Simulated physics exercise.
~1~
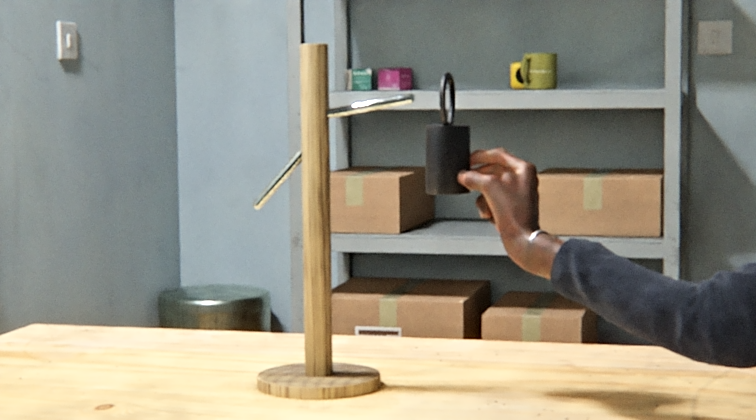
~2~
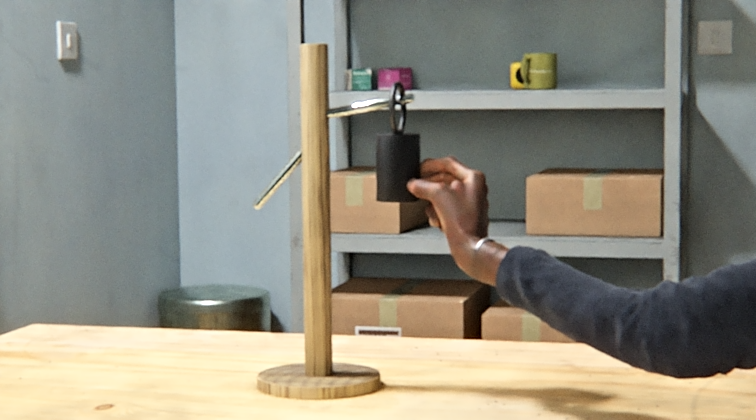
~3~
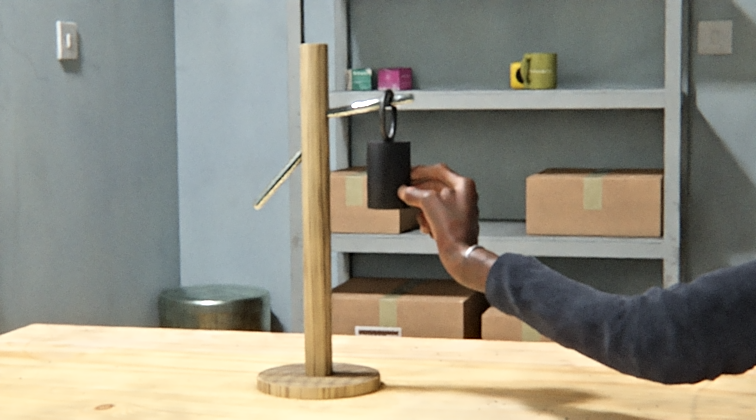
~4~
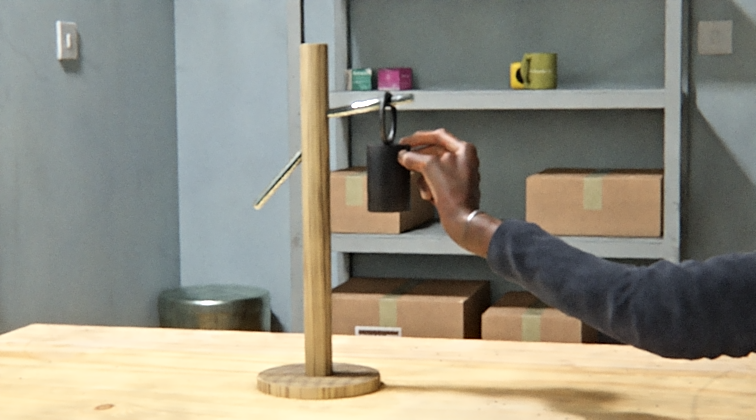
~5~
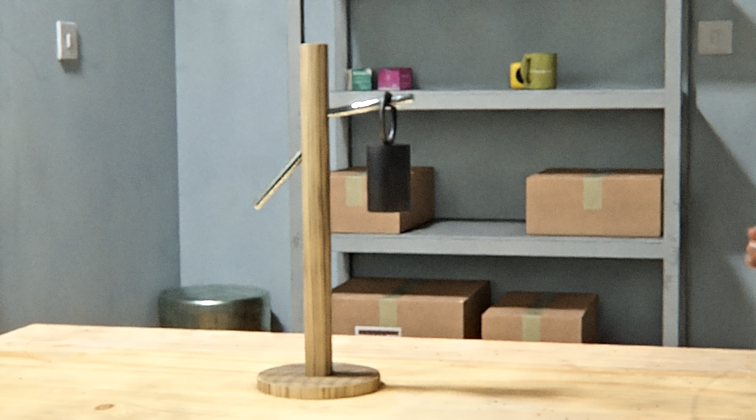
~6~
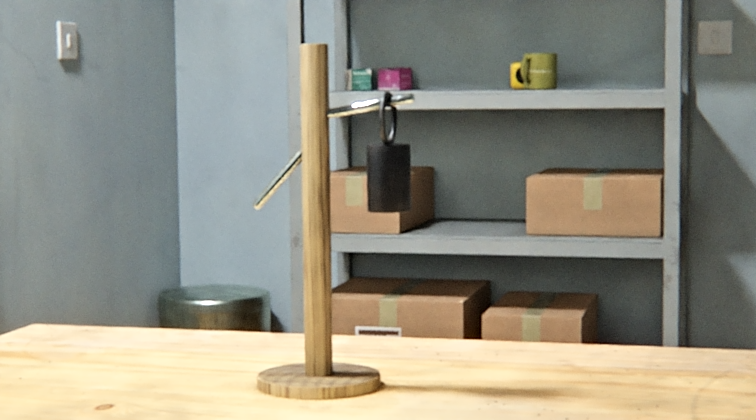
A black lantern-like cylinder with a ring on top is held by a hand in a dark sleeve reaching in from the right, seen from a still, level view across a pale wooden table. A wooden post on a round base stands left of centre, with slanting metal pegs, before grey shelves of brown boxes and mugs. The hand carries the cylinder left and slips its ring over the right-hand peg, lowering it slightly. The fingers shift to its upper edge, then let go and withdraw to the right. The cylinder stays hanging, still, on the peg.
